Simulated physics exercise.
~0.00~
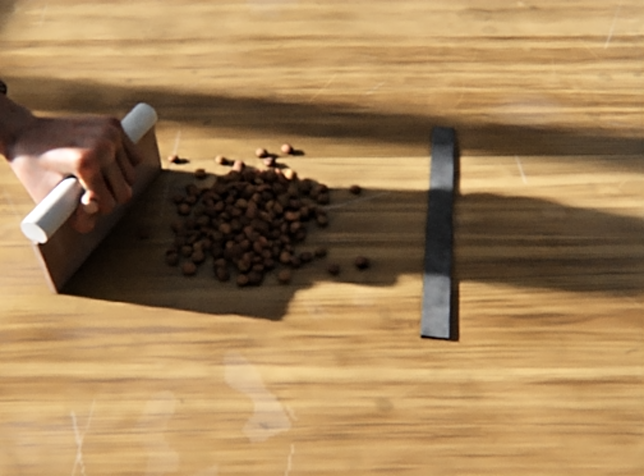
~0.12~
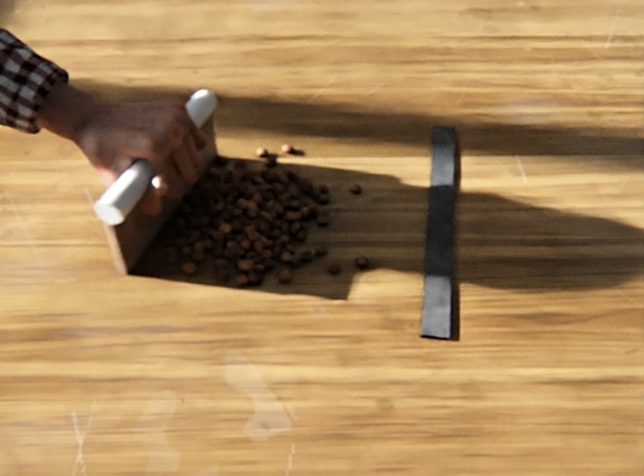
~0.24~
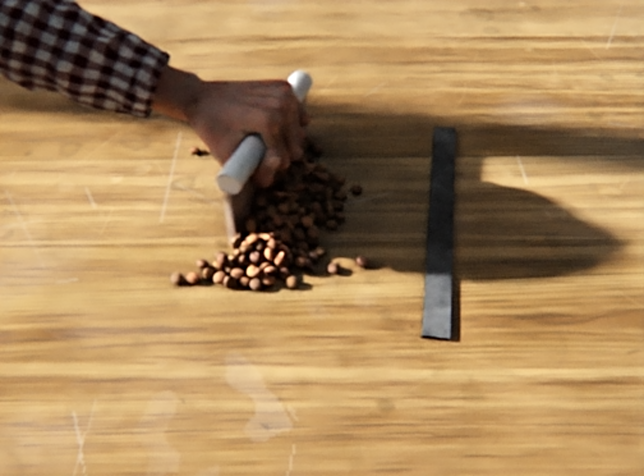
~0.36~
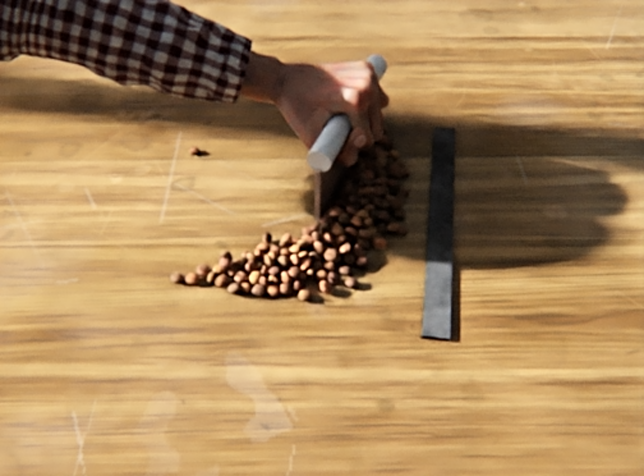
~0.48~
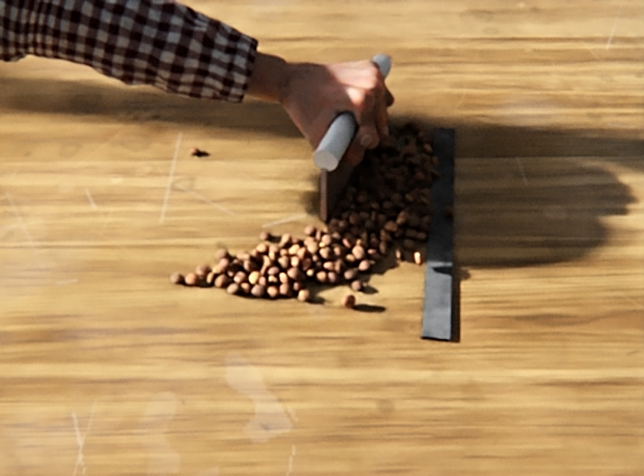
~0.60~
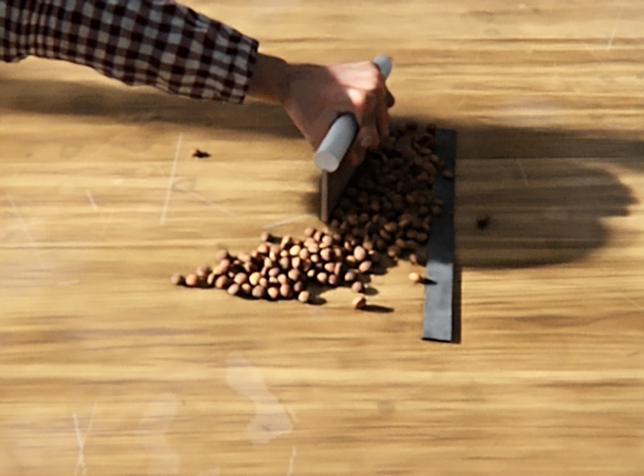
A hand pushes a scraper right, spreading brown pieces up against a dark strip.
